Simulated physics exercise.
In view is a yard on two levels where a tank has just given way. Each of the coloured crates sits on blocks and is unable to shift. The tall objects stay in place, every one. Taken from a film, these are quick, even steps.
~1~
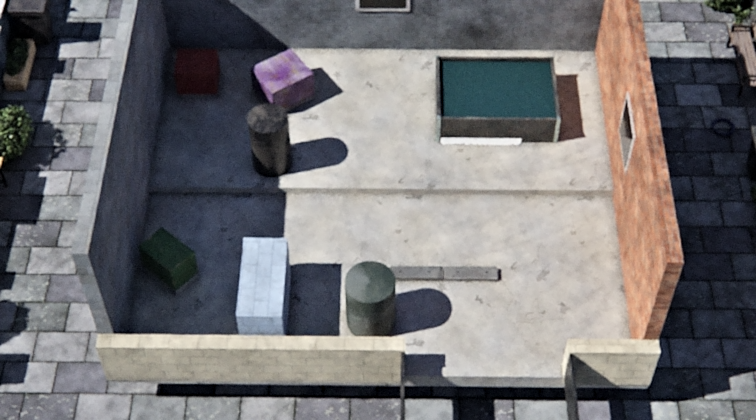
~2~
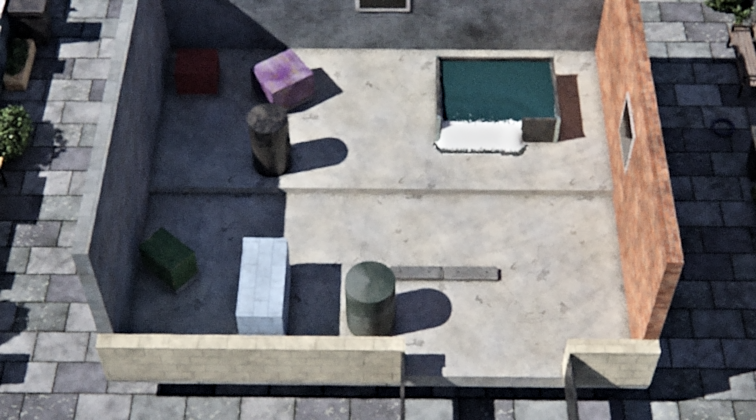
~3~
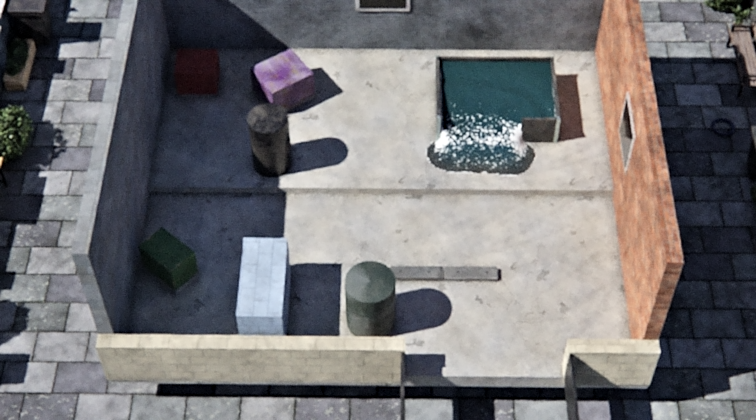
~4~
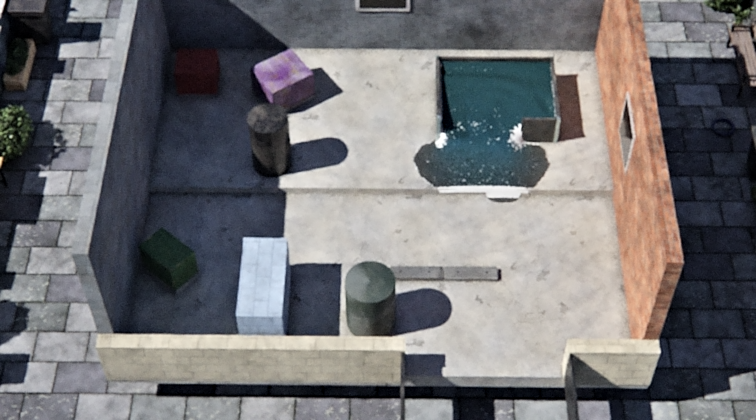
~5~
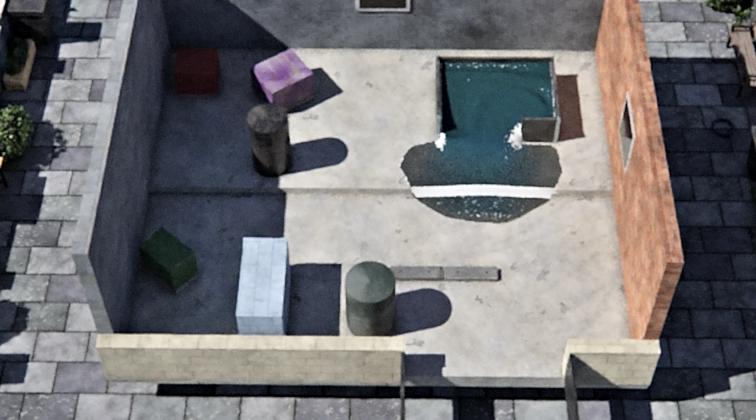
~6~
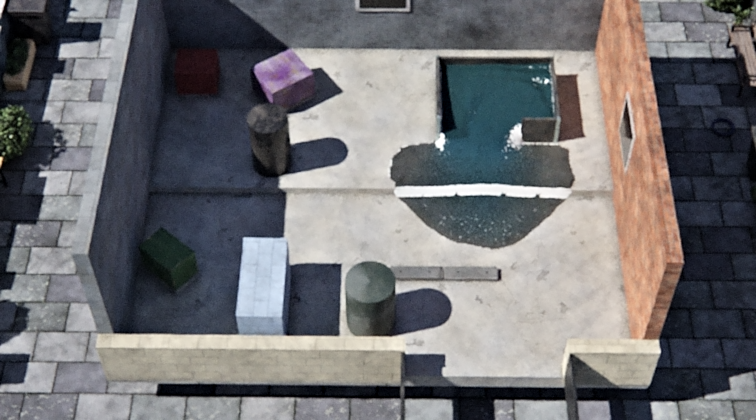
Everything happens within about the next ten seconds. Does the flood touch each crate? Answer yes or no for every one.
Purple crate: No; red crate: No; green crate: No.
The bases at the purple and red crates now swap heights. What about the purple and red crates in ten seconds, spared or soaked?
After ten seconds the purple crate is unaffected, and the red crate is unaffected.
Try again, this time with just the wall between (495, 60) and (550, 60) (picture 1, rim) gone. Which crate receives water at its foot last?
Last: The green-painted one.
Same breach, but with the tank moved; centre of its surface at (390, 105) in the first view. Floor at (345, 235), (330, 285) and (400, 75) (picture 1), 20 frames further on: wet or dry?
Results in order - swamped, swamped, left untouched.
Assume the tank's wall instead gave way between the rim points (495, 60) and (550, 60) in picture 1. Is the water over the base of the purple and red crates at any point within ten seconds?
My reading: Purple gets drenched, red gets drenched.
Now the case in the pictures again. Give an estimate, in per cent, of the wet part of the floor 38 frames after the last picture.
Roughly 50 %.
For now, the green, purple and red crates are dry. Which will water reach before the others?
I say the one in green.
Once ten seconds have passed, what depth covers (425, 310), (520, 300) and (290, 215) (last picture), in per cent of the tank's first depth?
Respectively 4, 8 and 4 per cent.
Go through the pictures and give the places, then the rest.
The first picture shows the water tank at (496, 90) is whole and still.
In the second picture, water pours out at (480, 132) and has run to (523, 148).
In the third picture, the front is at (524, 165), out from the gap at (480, 134).
In the fourth picture, water pours out at (480, 134) and has run to (522, 189).
In the fifth picture, water pours out at (480, 134) and has run to (506, 219).
In the sixth picture, the front is at (497, 244), out from the gap at (480, 134).
A moment on, water covers 20 % of the floor; the purple crate not reached, the red crate not reached, the green crate not reached.
Next, water covers 40 % of the floor; the purple crate not reached, the red crate not reached, the green crate not reached.
Then, water covers 45 % of the floor; the purple crate not reached, the red crate not reached, the green crate water round its plinth.
Later, water covers 50 % of the floor; the purple crate not reached, the red crate not reached, the green crate water round its plinth.
In the end, water covers 55 % of the floor; the purple crate stayed above the water, the red crate stayed above the water, the green crate stayed above the water.
